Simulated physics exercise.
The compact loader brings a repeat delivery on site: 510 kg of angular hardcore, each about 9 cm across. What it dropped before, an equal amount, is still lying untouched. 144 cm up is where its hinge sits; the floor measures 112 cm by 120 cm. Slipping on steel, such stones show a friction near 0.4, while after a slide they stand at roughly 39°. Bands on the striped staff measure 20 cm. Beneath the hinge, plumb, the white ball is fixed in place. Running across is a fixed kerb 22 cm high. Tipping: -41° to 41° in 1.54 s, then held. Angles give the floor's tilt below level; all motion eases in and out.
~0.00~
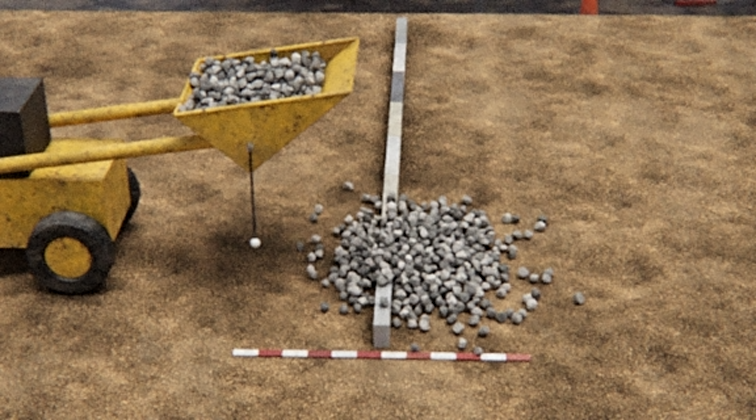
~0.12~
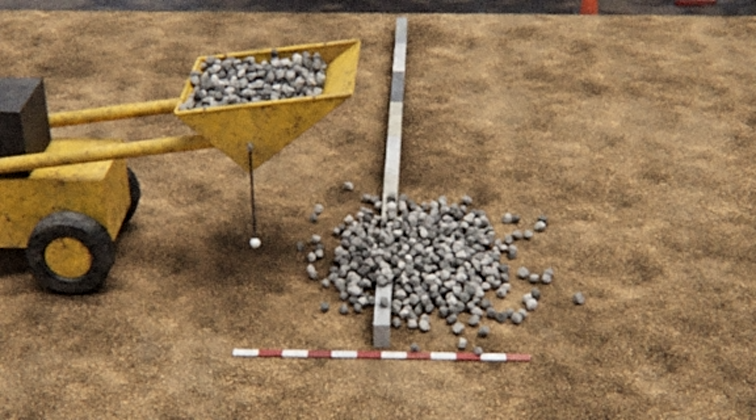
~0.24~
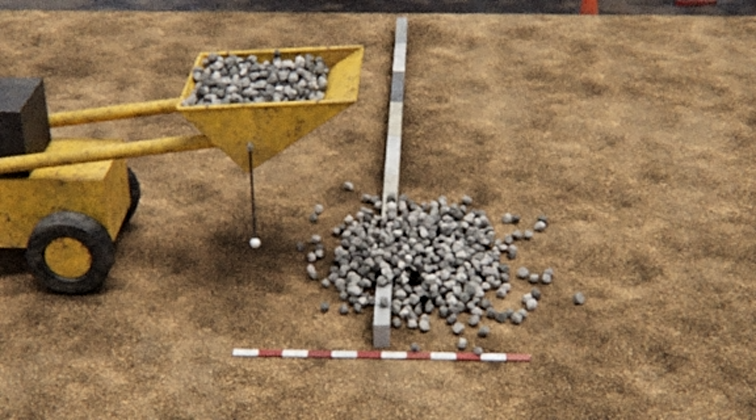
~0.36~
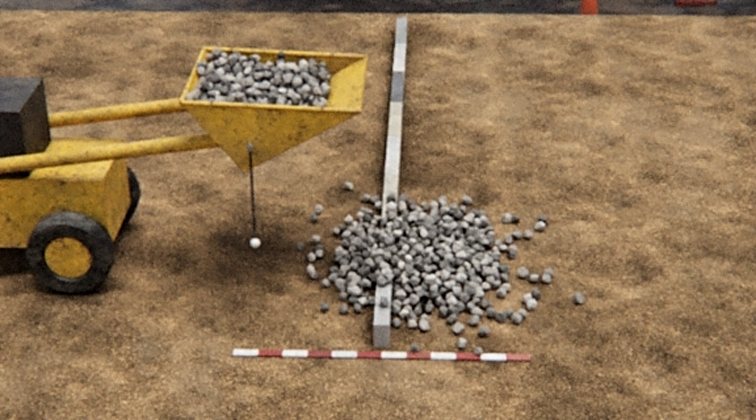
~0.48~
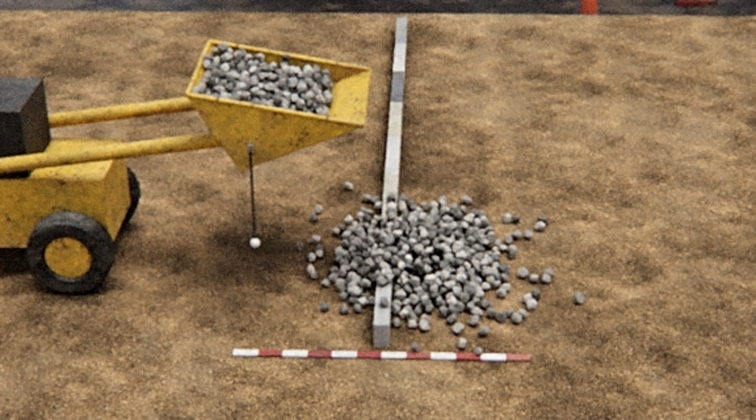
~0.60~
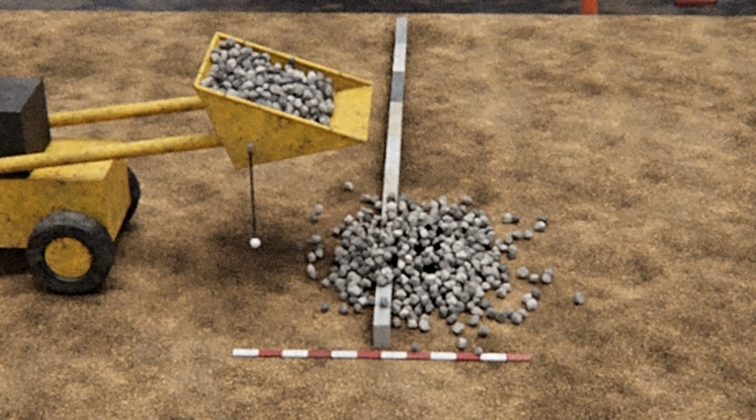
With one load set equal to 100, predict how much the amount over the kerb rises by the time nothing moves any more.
It rises by roughly 21 percent.
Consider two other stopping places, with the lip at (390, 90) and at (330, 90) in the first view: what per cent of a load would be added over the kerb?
Case one about 75 %, case two about 5 %.
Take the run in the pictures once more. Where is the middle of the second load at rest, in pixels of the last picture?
They come to rest centred about (362, 246).
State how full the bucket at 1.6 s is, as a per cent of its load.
Roughly 60 per cent is still inside.
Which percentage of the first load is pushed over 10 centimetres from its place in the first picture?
Roughly 0 percent.
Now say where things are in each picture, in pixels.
In the first frame, the bucket is at -41°, its lip at (350, 92); the top of the load is at (294, 65). The earlier load is highest near (395, 241), 32 cm above ground level, 22 % on this side of the kerb, 78 % over the kerb.
In the second frame, the bucket is at -40°, its lip at (352, 94); the top of the load is at (291, 66); the stones move at 0.1 m/s on average.
The third frame shows lip at (356, 101), floor tilted -36°, highest stones at (250, 69); the stones move at 0.2 m/s on average.
The fourth frame shows lip at (360, 112), floor tilted -30°, highest stones at (220, 62); the stones move at 0.3 m/s on average.
In the fifth frame, the bucket is at -22°, its lip at (364, 125); the top of the load is at (220, 57); the stones move at 0.3 m/s on average.
In the sixth frame, the bucket is at -13°, its lip at (366, 141); the top of the load is at (225, 51); the stones move at 0.4 m/s on average.
After 1.2 s the floor is at 28°; in per cent of one load, 100 in the bucket, 22 on this side of the kerb, 78 over the kerb; the foremost stones are at (544, 262).
After 1.6 s the floor is at 41°; in per cent of one load, 58 in the bucket, 64 on this side of the kerb, 78 over the kerb; the foremost stones are at (544, 262).
After 2.0 s the floor is at 41°; in per cent of one load, 14 in the bucket, 96 on this side of the kerb, 89 over the kerb; the foremost stones are at (544, 262).
After 4.8 s the floor is at 41°; in per cent of one load, 0 in the bucket, 102 on this side of the kerb, 98 over the kerb; the foremost stones are at (544, 262). Net gain over the kerb, 21.
